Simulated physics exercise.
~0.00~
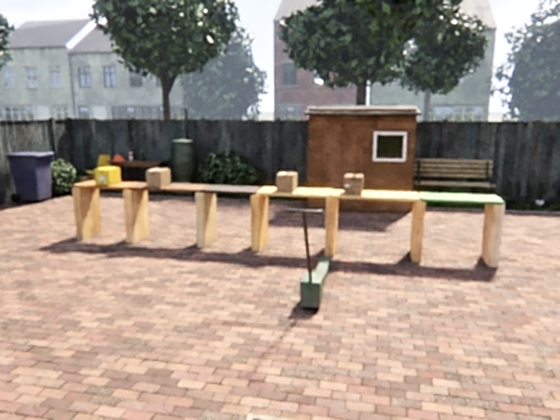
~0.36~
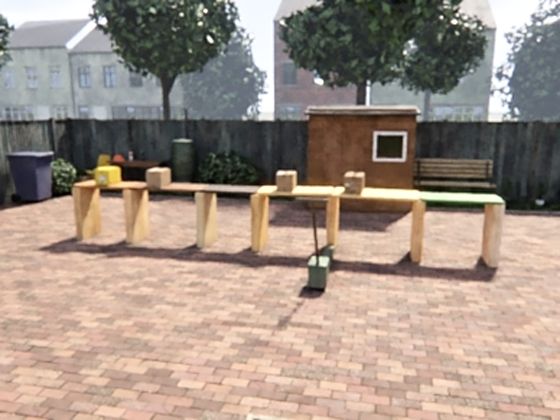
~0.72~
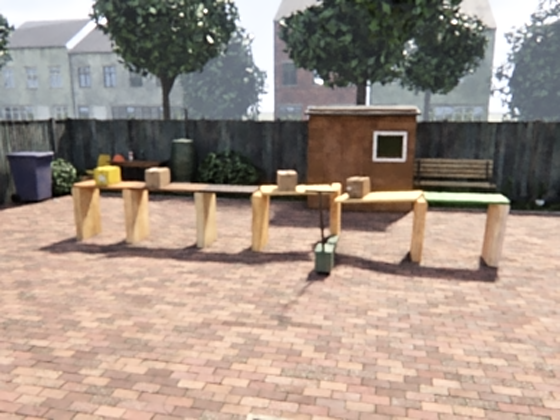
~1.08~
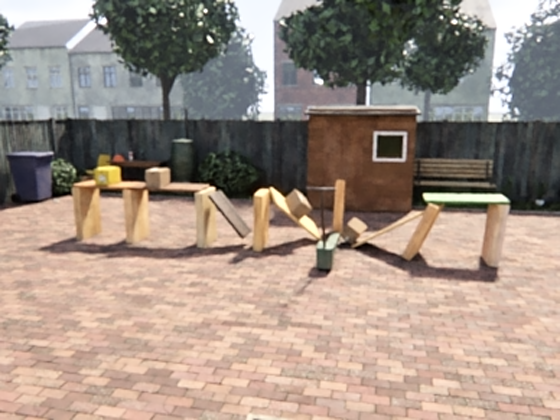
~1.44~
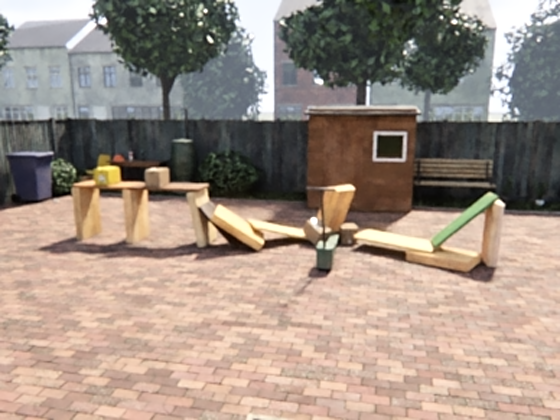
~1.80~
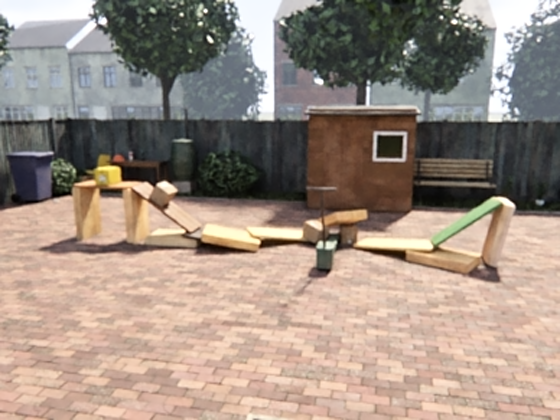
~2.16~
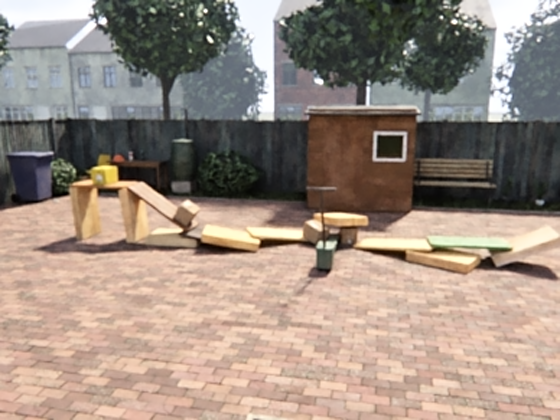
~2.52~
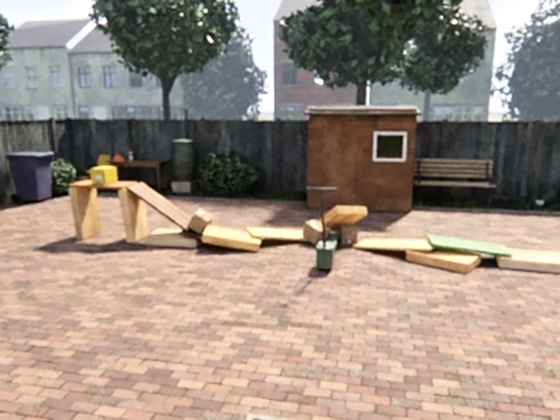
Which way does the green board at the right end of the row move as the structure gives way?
The green board moves down. Its left end drops first so that it slopes, and then the rest comes down until it lies low over the fallen timber.
